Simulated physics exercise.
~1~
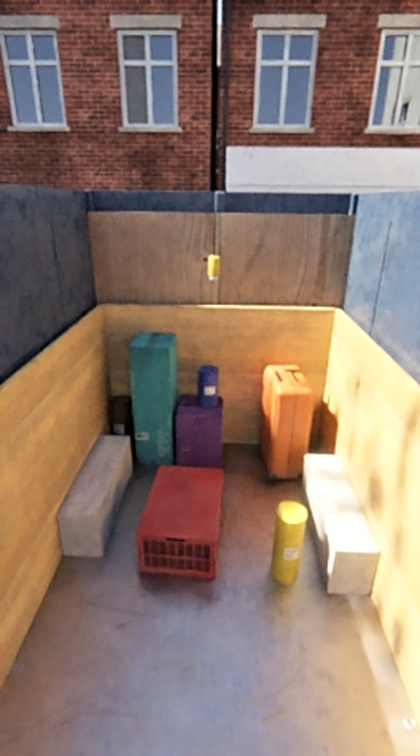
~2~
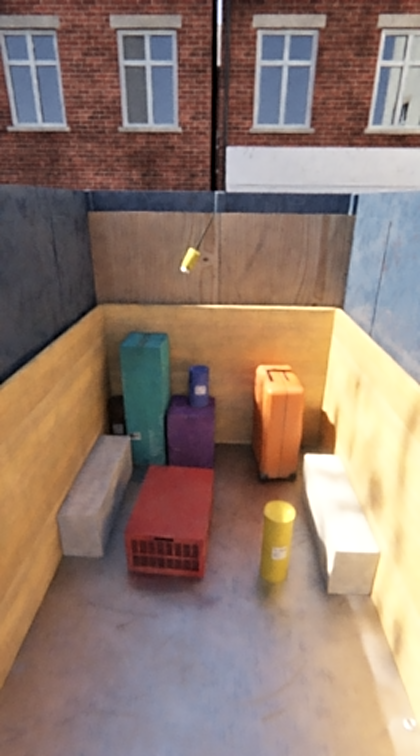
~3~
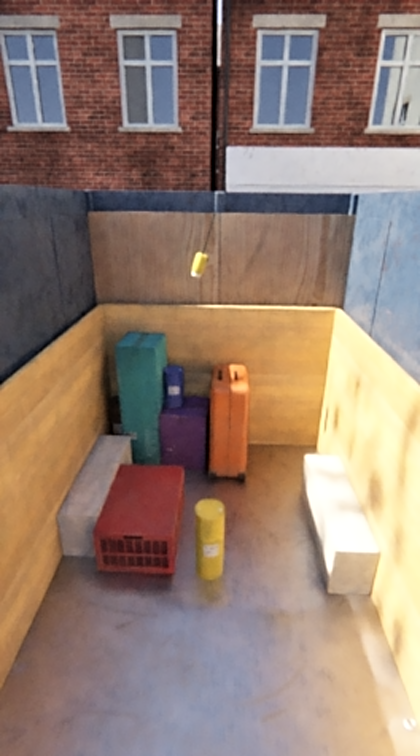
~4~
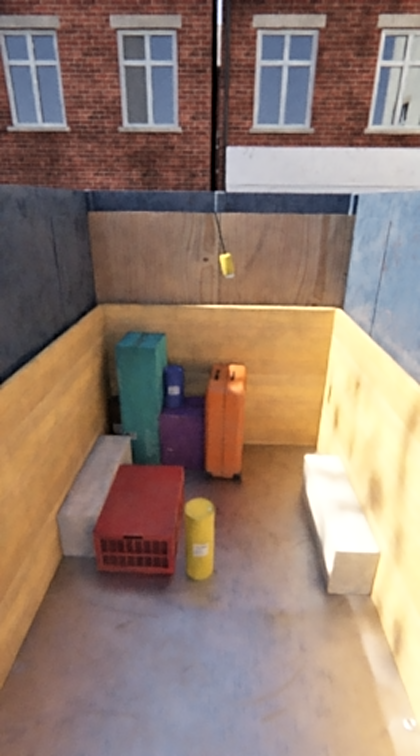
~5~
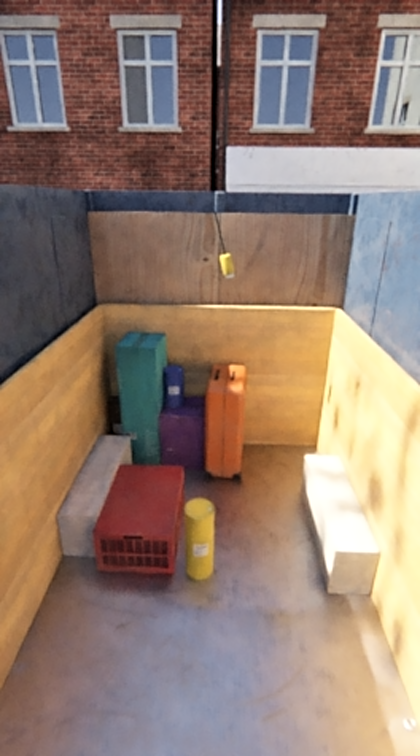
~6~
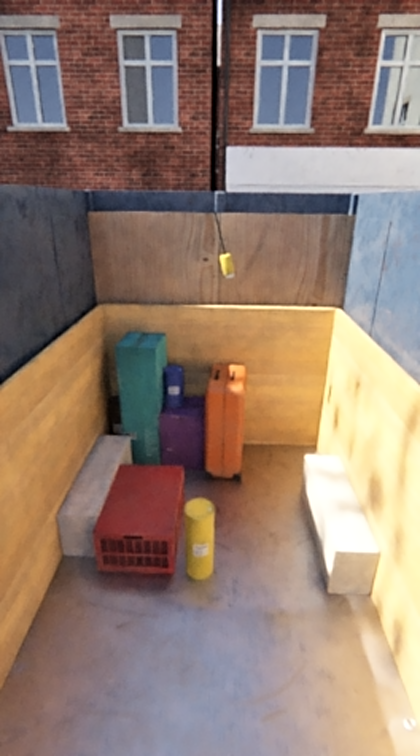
The yellow canister, orange case, red chest and blue canister slid left across the van's load bay, with the purple box shifting slightly, as the hanging lamp swung about. Everything then stayed put and upright, the turquoise box still in the back left corner.
